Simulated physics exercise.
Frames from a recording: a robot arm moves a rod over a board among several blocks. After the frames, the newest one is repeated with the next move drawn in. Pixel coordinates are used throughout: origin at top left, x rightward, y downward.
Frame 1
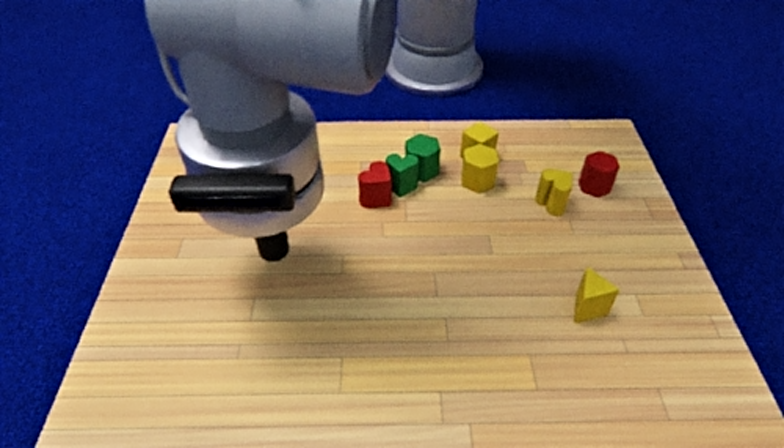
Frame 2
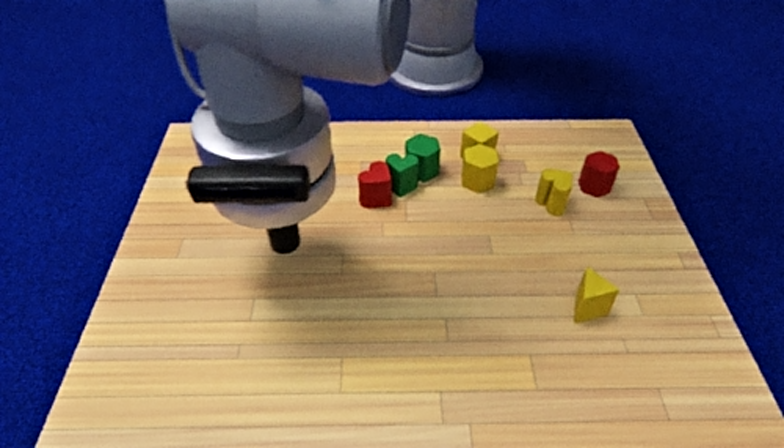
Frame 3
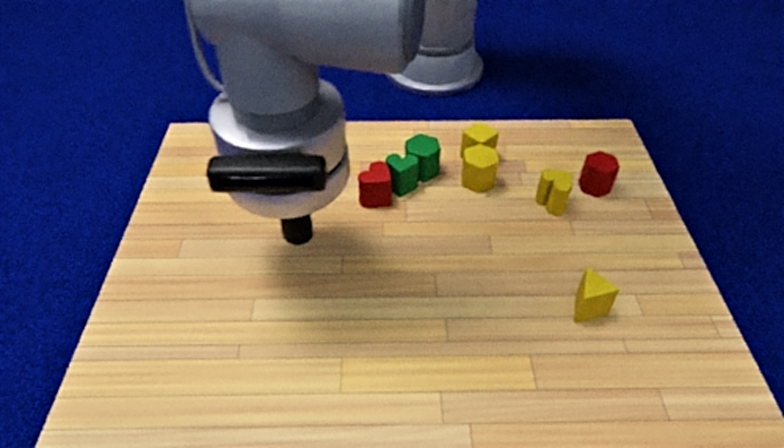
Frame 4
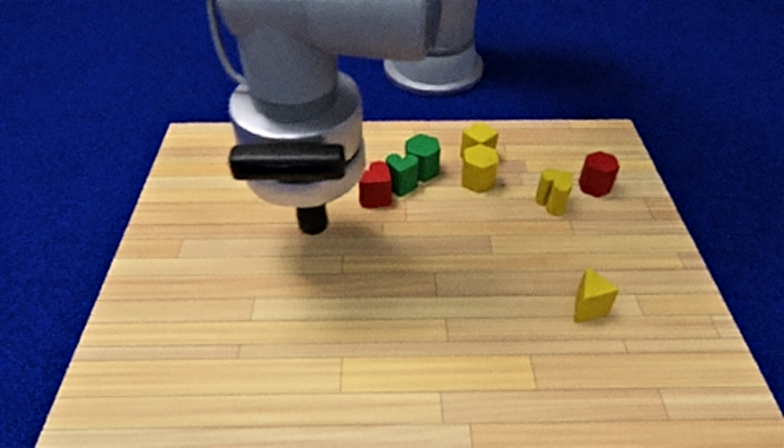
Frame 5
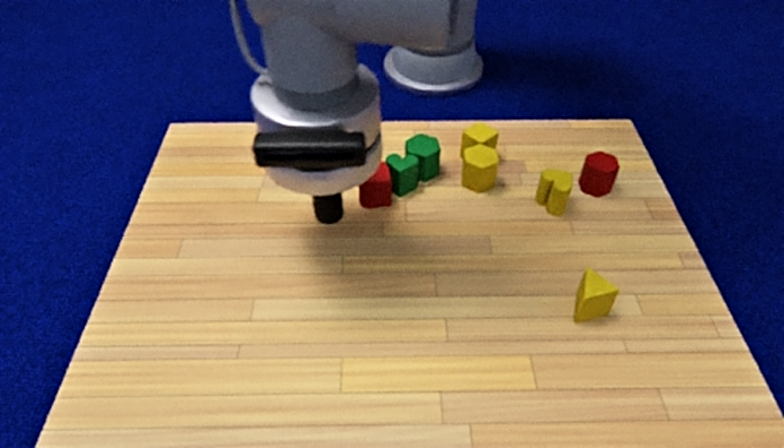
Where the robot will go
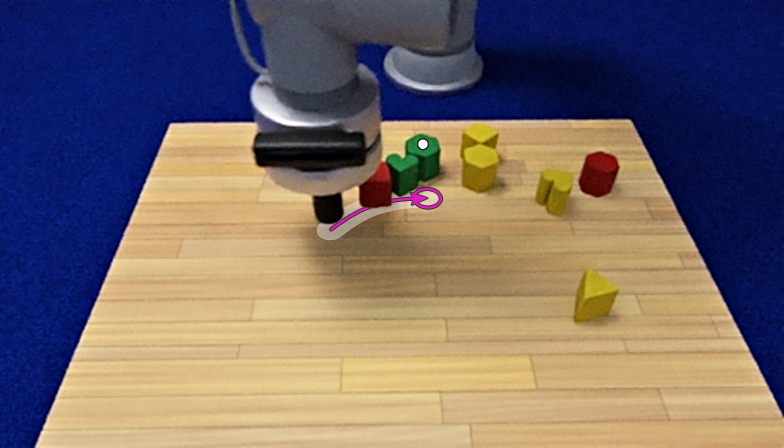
At first, a gray robot arm holds a short black rod over the left side of a wooden board, with red, green and yellow blocks spread to its right. The arm then glides steadily right and slightly toward the back, bringing the rod near the red heart block, while every block stays still.
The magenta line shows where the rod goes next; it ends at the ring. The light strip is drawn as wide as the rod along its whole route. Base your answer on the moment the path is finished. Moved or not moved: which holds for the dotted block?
It shifts.
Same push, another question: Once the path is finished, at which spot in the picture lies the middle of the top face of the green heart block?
Answer: (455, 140).
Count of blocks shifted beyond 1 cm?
Expect three or more.
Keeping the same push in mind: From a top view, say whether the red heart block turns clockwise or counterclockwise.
Overhead view: Anti-clockwise.
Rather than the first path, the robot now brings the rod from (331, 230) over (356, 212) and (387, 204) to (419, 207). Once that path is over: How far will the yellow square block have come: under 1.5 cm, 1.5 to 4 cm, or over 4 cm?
Under 1.5 cm.
Drawn move, from (331, 230) through (359, 211) and (392, 201) to (427, 198); the dot is on the green hexagon.
The first path, step by step. One third of the way, rod at (359, 197); red heart block at (380, 169); green heart block at (404, 159), turned 15° clockwise.
Two thirds of the way, rod at (392, 186); red heart block at (412, 158); green heart block at (434, 150), turned 20° clockwise; green hexagon at (441, 133), turned 40° anticlockwise.
At the end, rod at (428, 184); red heart block at (441, 153), turned 30° anticlockwise; green heart block at (455, 140); green hexagon at (451, 123), turned 60° anticlockwise; yellow square block at (484, 129), turned 30° clockwise.
